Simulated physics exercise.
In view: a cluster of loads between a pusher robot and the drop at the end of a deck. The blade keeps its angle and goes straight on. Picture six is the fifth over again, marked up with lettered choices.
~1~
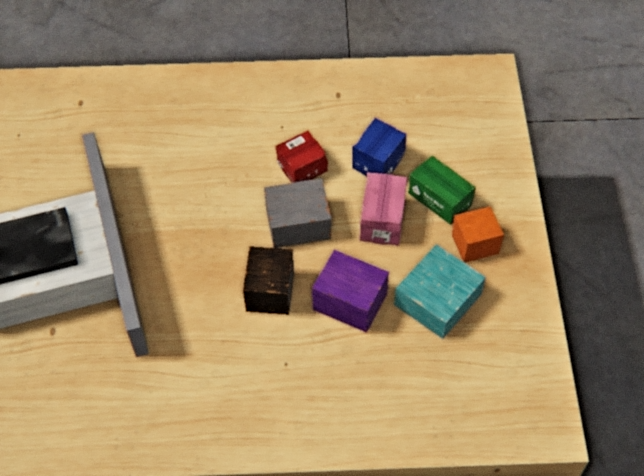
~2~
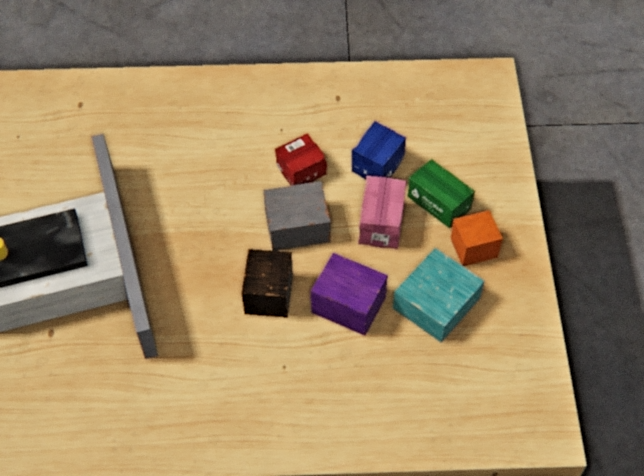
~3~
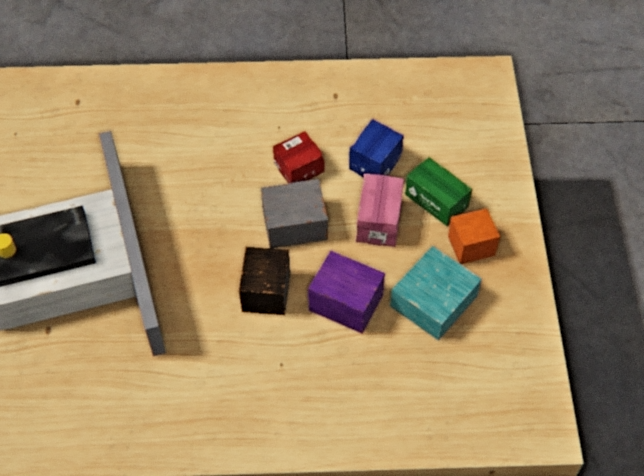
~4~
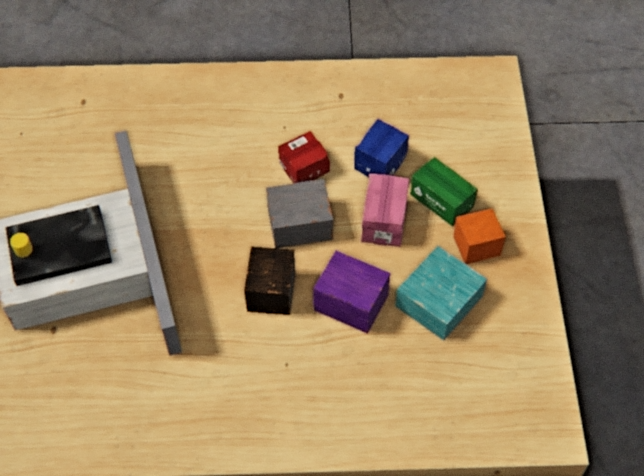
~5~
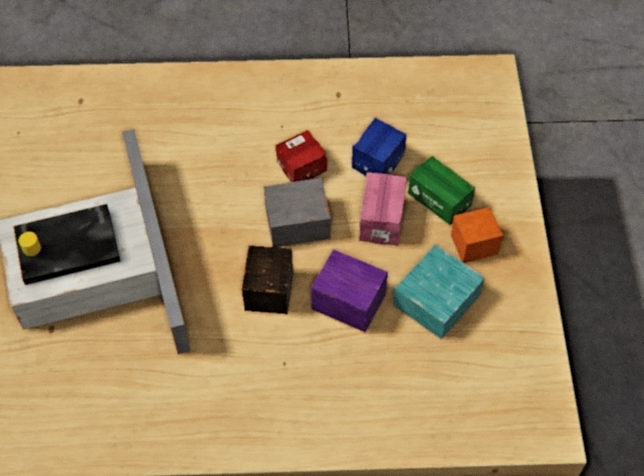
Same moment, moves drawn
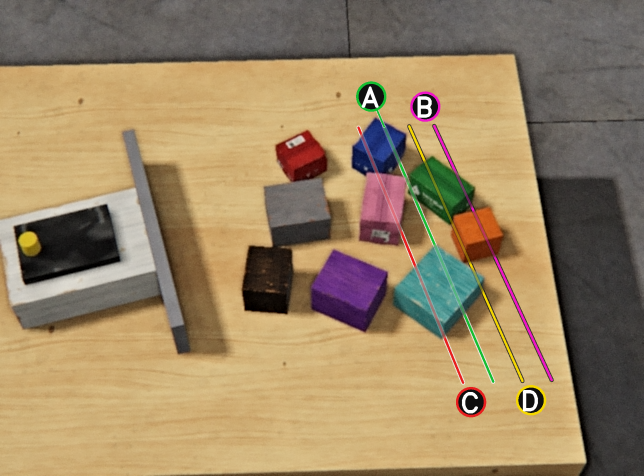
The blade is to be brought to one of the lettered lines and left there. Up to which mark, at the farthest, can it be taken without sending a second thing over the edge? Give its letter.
At A, and not beyond.
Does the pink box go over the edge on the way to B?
By then, yes.
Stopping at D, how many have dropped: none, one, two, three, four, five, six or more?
By then, two.
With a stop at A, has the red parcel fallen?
No.
On the marked copy, A at (435, 244); B at (488, 243); C at (407, 245); D at (462, 243).
With A. Early on, robot (179, 238); purple crate (358, 292); black crate (296, 274).
Further on, robot (281, 235); green box (461, 186); turquoise crate (473, 298).
At the end, robot (360, 233); green box (532, 179); turquoise crate (542, 287); none fallen.
As for the rest, B drops four; C is within the limit but short; D drops two.
